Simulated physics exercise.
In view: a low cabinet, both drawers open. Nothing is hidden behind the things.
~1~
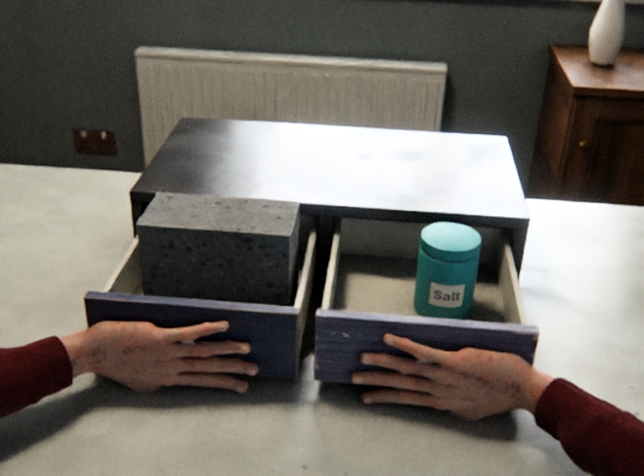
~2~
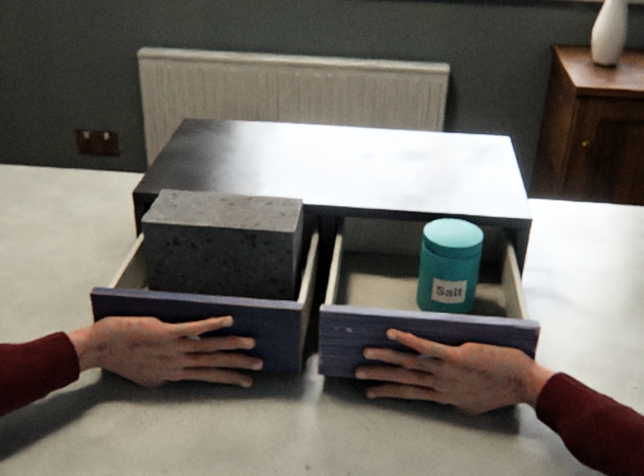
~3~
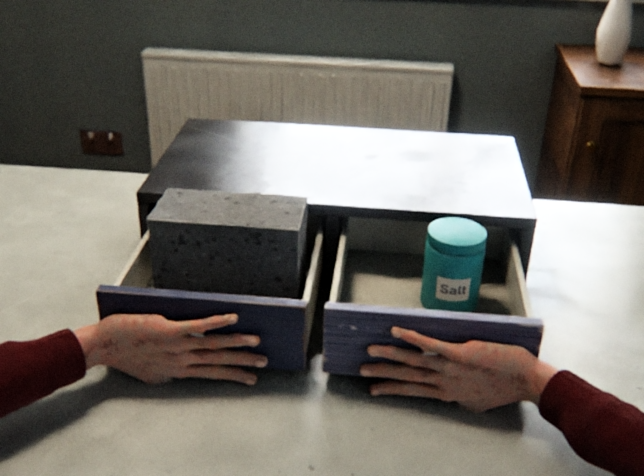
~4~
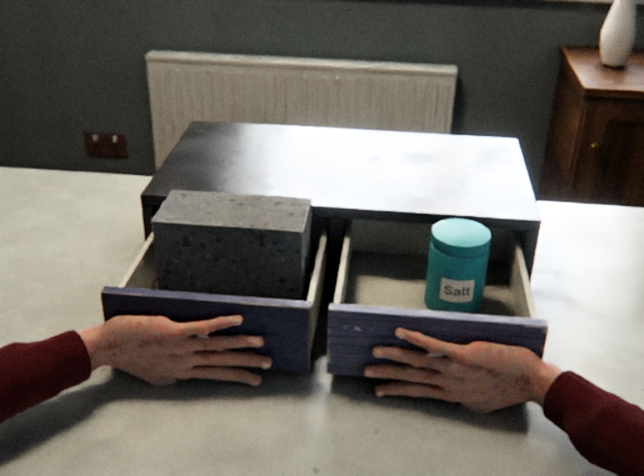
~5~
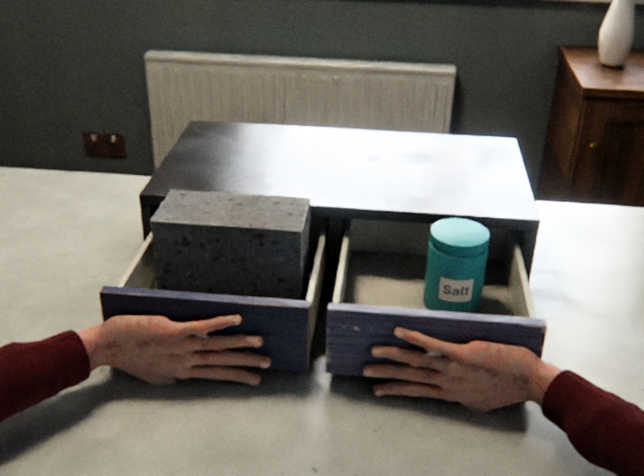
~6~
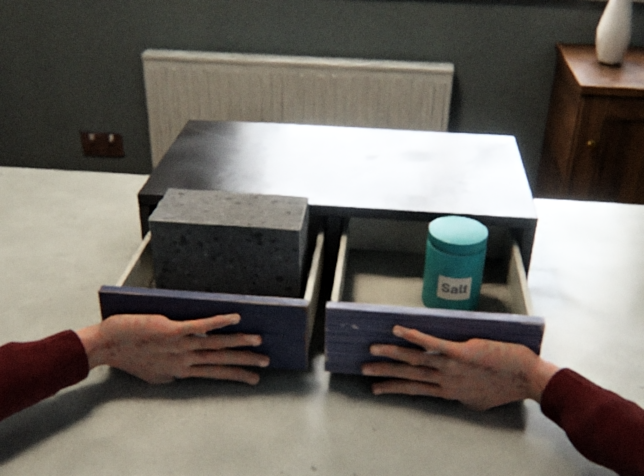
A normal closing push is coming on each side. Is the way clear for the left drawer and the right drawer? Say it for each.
The left drawer jams and the right drawer jams.
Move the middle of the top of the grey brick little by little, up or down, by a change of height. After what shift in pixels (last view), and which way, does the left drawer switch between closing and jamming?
About 24 pixels down.
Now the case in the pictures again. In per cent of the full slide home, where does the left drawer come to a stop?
Some 10 per cent of the way.
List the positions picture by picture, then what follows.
In the first frame, left drawer (217, 277) wide open; right drawer (421, 292) wide open; grey brick (222, 254).
In the second frame, right drawer (424, 288) wide open; turquoise jar (449, 269).
In the third frame, left drawer (226, 271) wide open; chest (340, 201).
In the fourth frame, right drawer (432, 288) wide open; grey brick (236, 250).
In the fifth frame, left drawer (229, 273) wide open; turquoise jar (456, 268).
In the sixth frame, left drawer (227, 272) wide open; right drawer (429, 286) wide open; chest (341, 201).
Then, 0.30 s on from there, left drawer starting in; right drawer starting in.
Then, 0.50 s on from there, left drawer stopped, still ajar; right drawer about half in.
In the end, the left drawer stays ajar; the right drawer stays ajar.
